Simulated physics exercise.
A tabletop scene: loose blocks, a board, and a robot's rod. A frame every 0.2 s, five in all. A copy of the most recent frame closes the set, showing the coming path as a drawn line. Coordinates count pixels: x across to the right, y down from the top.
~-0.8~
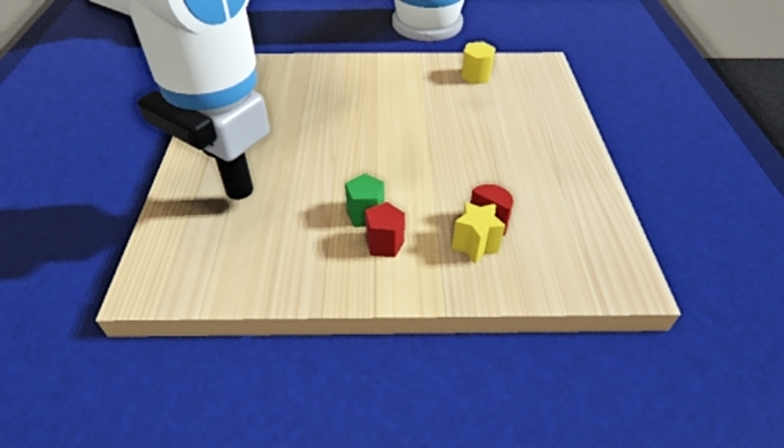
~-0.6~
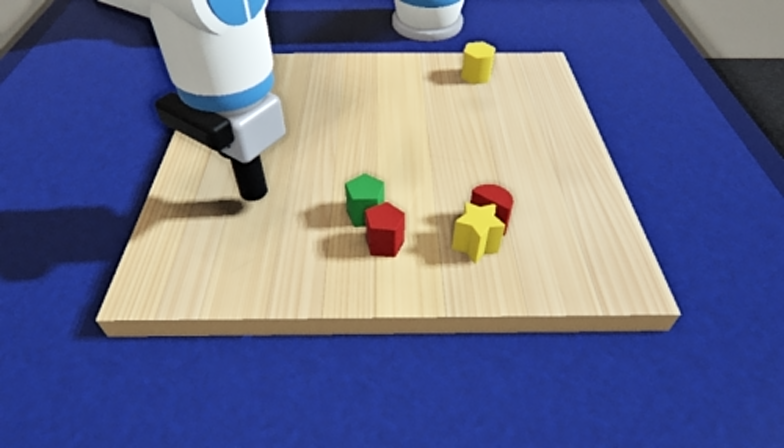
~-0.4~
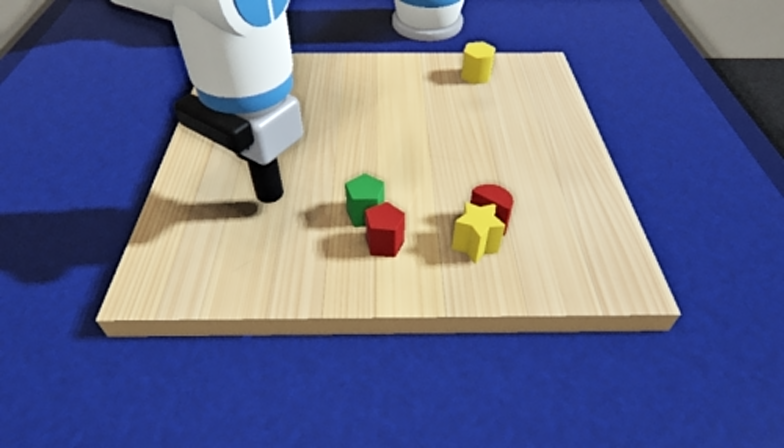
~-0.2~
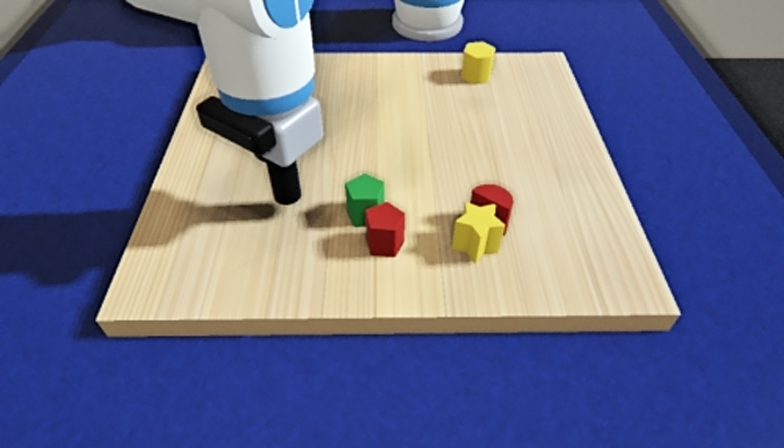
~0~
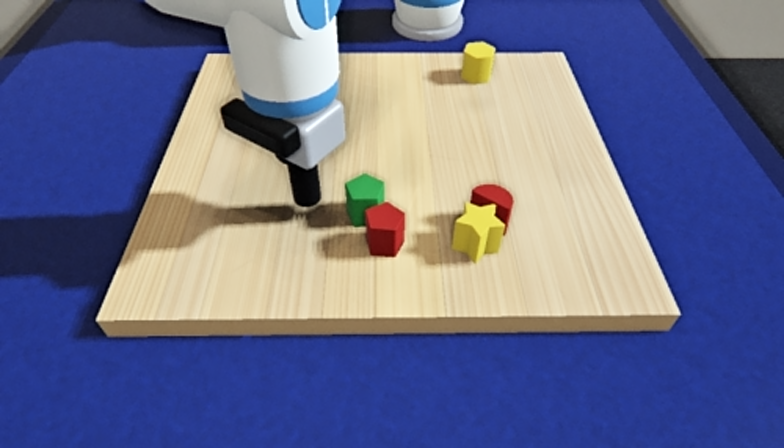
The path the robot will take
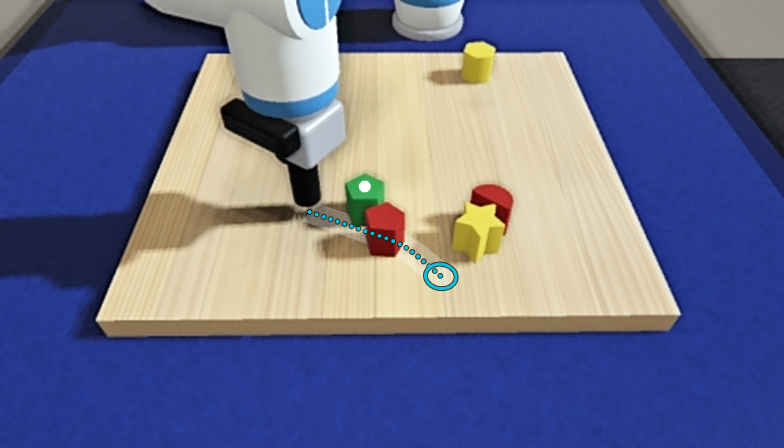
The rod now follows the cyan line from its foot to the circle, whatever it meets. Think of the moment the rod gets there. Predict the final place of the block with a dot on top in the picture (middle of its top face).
So, by the moment the path ends, you'll find the top centre of the block with a dot on top at (394, 187).
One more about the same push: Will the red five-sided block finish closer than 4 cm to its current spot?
Going by the path, no.
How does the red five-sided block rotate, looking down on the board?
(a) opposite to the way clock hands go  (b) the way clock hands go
a - opposite to the way clock hands go.
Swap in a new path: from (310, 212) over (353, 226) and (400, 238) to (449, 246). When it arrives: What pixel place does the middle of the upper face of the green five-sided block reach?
For the centre of its top, I'd go with (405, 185).
The line goes from (310, 212) over (378, 236) to (441, 276); the dot is on the green five-sided block.
What follows on the original path. One third of the way, rod at (354, 214); green five-sided block at (382, 187), turned 25° anticlockwise.
Two thirds of the way, rod at (403, 232); green five-sided block at (394, 187), turned 50° anticlockwise; red five-sided block at (431, 236).
At the end, rod at (442, 263); green five-sided block at (394, 187), turned 50° anticlockwise; red five-sided block at (479, 259), turned 30° anticlockwise; yellow star block unmoved.
